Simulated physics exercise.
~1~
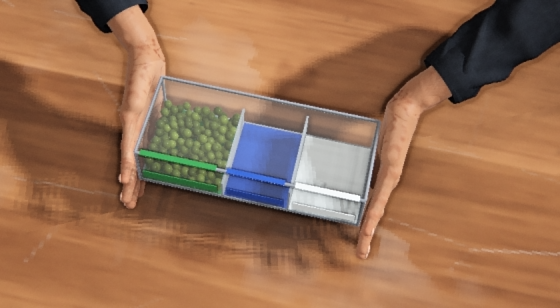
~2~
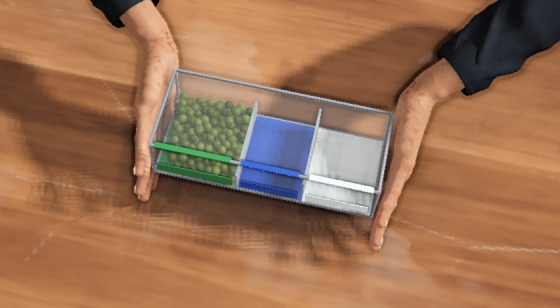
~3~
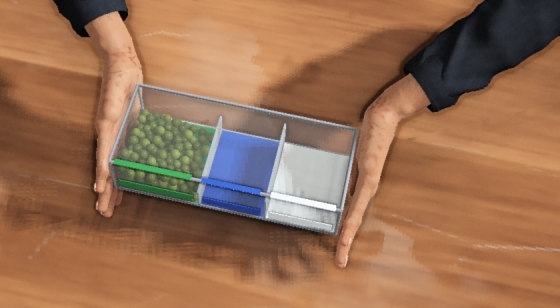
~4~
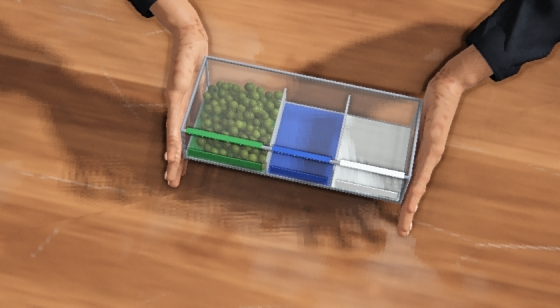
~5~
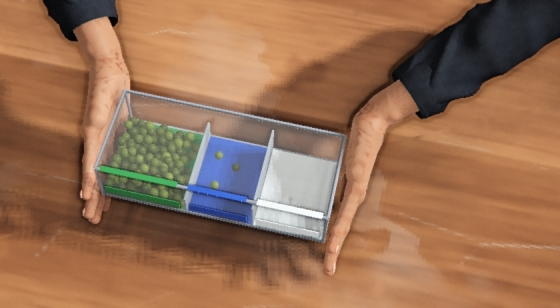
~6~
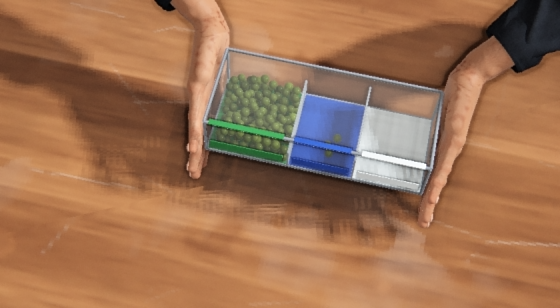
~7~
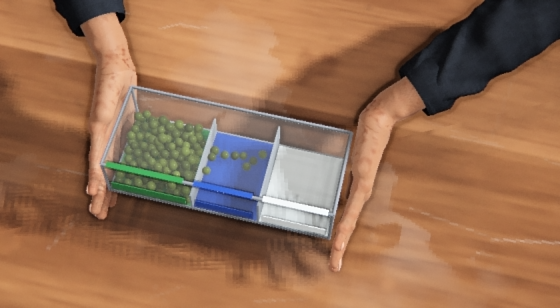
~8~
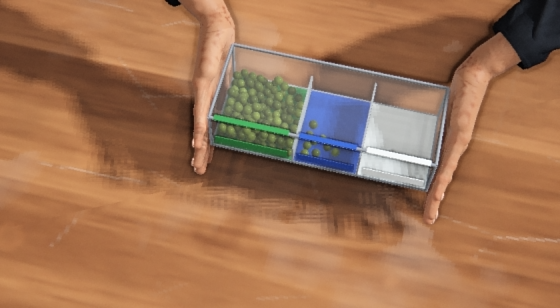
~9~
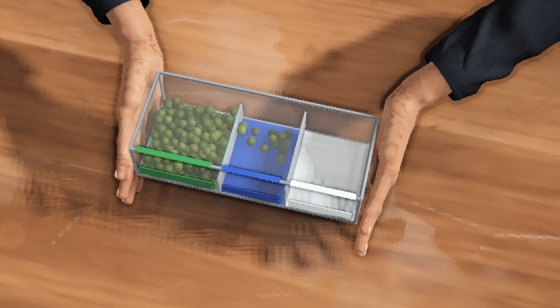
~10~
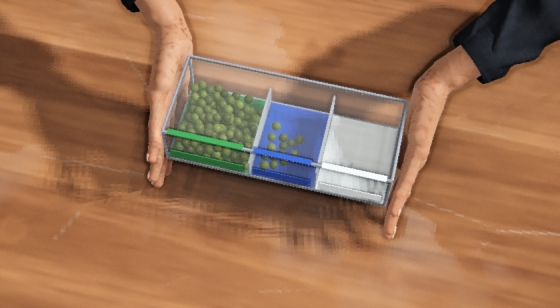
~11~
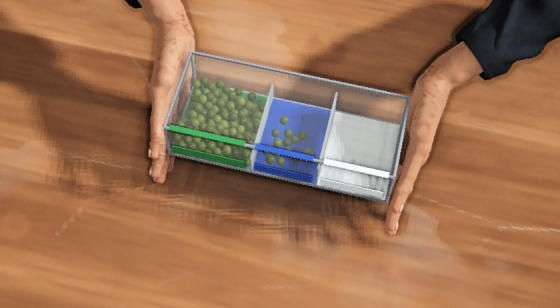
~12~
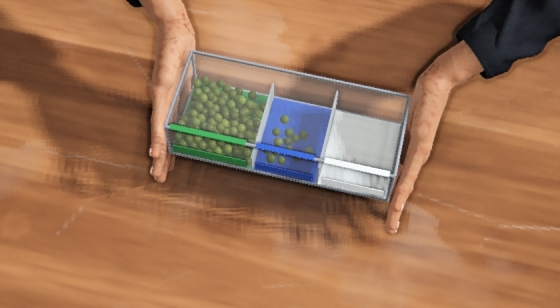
On a wooden table, two hands shaking a clear lidded box side to side, some green olives spilling into the blue middle compartment.
